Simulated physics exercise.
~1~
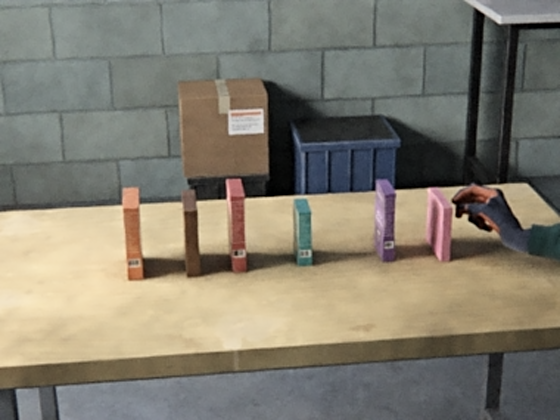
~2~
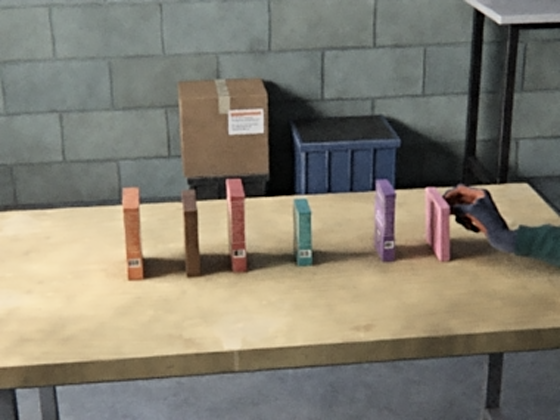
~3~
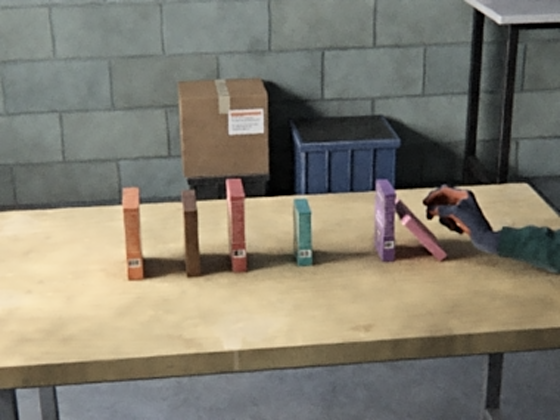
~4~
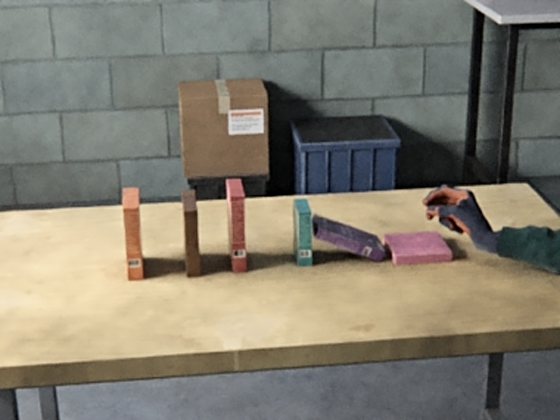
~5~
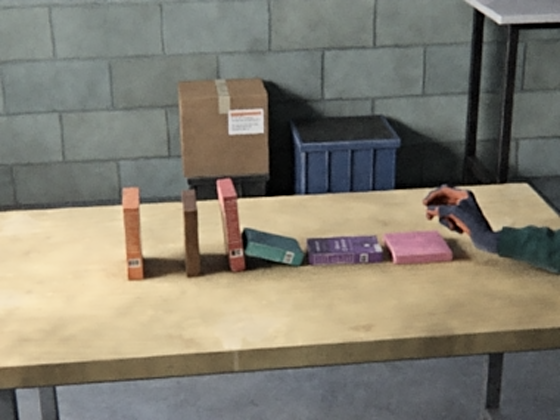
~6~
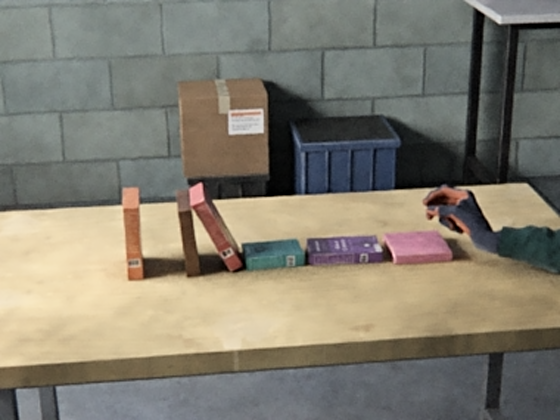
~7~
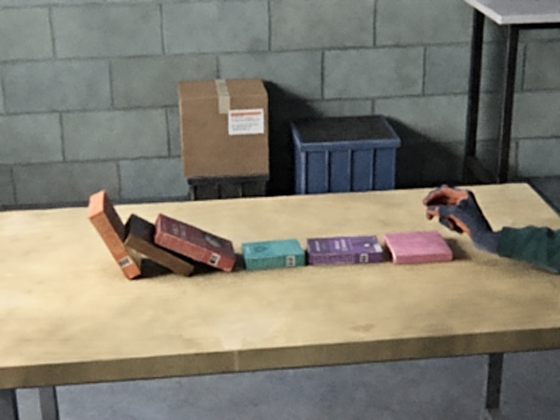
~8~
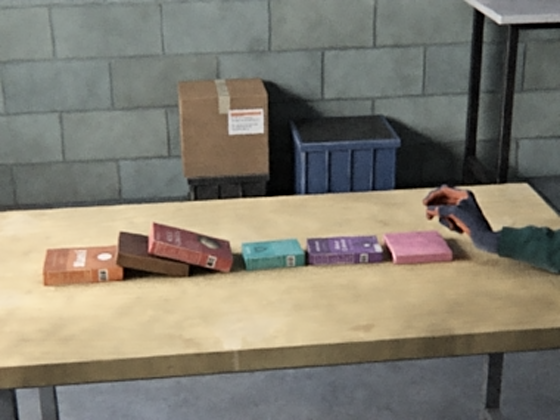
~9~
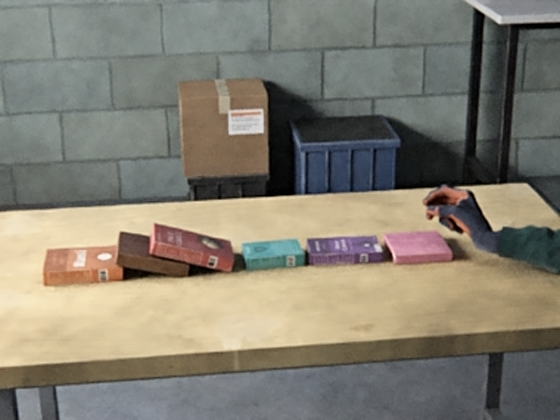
The clip shows six book-like blocks standing in a row on a table as a gloved hand tips the pink one at the right, toppling purple, turquoise, red, brown and orange in turn leftward, until all lie fallen, red resting on brown and brown on orange.
